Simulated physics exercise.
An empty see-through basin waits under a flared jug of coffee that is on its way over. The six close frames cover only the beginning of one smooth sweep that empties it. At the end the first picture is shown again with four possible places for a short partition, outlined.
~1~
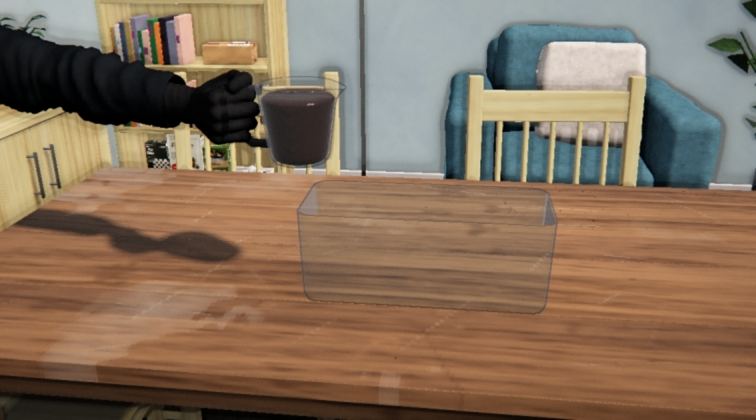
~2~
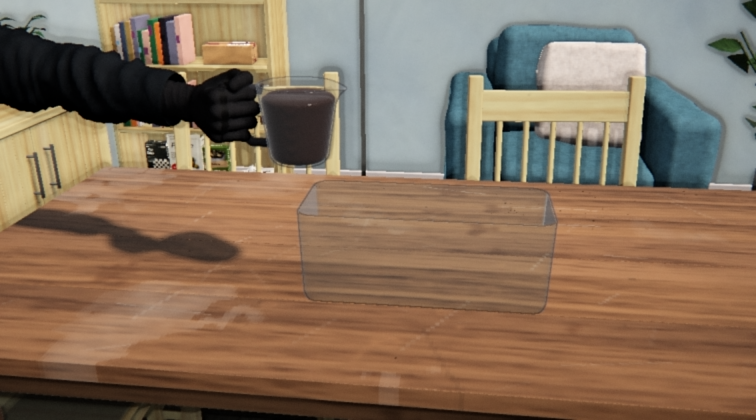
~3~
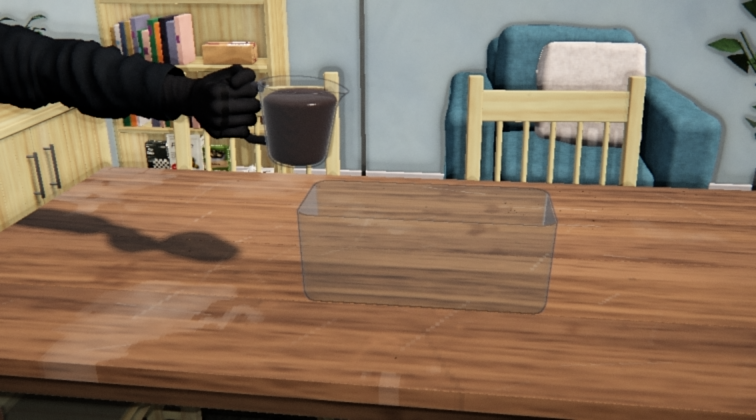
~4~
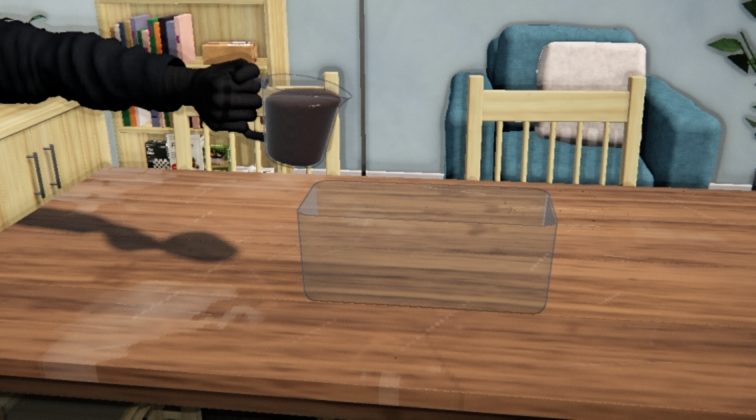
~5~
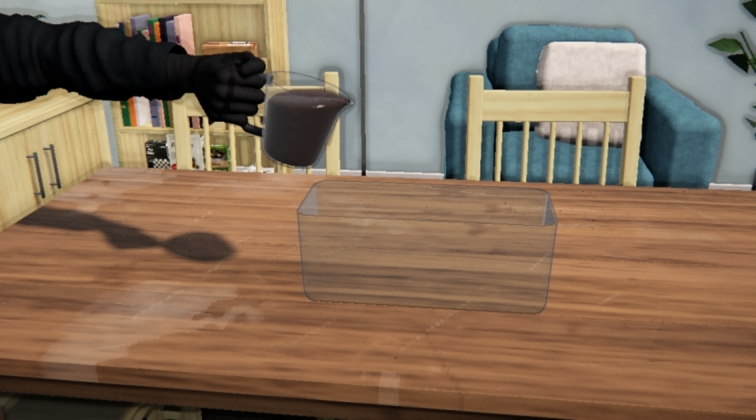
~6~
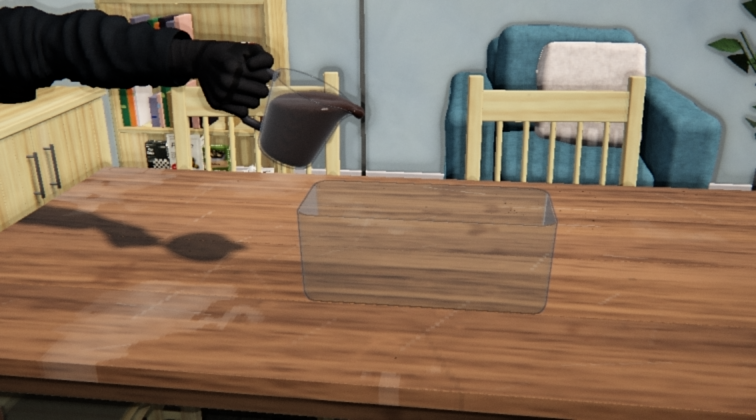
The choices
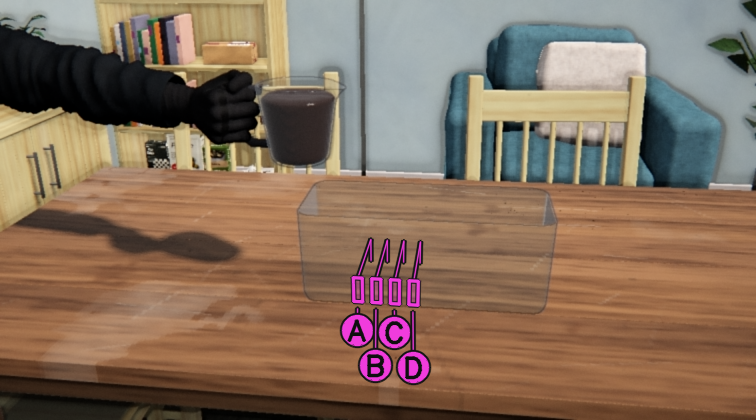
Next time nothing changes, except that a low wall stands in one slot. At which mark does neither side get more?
C beats the others.
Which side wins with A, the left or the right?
More ends on the right.
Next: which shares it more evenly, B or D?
B.
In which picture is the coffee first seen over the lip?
Picture 6.
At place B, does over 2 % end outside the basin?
No, it does not.
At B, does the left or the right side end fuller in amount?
The right one.
On the marked copy, A at (357, 308); B at (375, 309); C at (394, 310); D at (412, 311).
If A is chosen, about 5 % ends left of the wall and 94 % right of it.
If B is chosen, about 19 % ends left of the wall and 80 % right of it.
If C is chosen, about 50 % ends left of the wall and 49 % right of it.
If D is chosen, about 91 % ends left of the wall and 8 % right of it.
